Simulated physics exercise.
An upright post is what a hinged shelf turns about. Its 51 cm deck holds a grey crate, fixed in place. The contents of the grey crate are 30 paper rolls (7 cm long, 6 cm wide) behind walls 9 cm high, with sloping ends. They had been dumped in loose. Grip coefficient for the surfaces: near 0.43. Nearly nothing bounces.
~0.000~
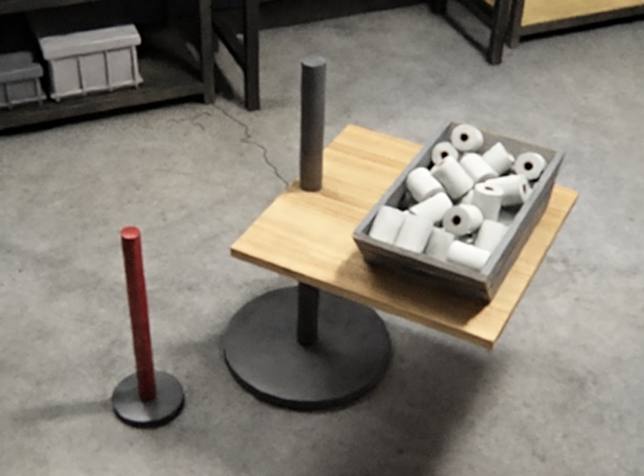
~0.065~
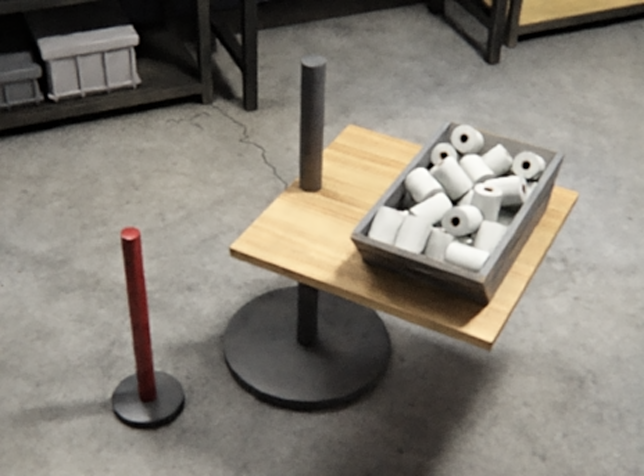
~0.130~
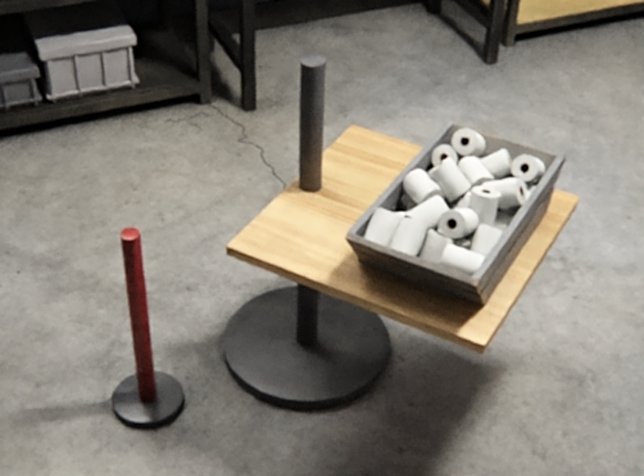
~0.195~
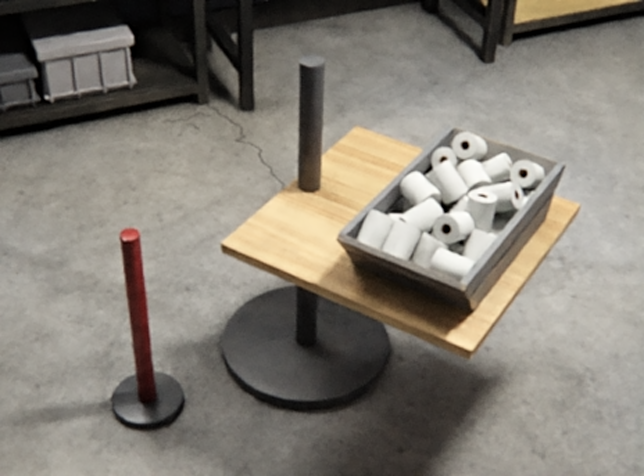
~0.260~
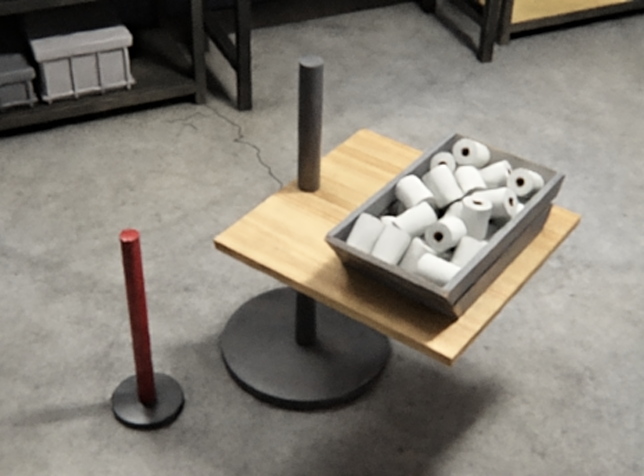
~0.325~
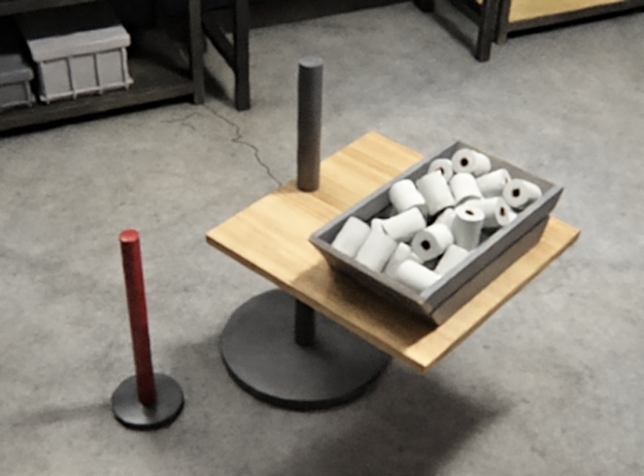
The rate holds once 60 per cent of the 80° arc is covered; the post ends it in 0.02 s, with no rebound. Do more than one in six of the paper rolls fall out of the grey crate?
No.
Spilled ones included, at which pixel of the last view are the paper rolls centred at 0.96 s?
Somewhere around pixel (242, 261).
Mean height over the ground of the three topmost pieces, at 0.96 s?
Close to 58 cm, on average.
After 0.76 s, end of the swing.
After 0.84 s, 0 of 30 out of the grey crate.
After 0.96 s, 0 of 30 out of the grey crate.
After 1.18 s, 0 of 30 out of the grey crate.
Outcome (at 1.62 s), 0 of 30 out of the grey crate. Asked share, 0 of 30, 0 per cent.
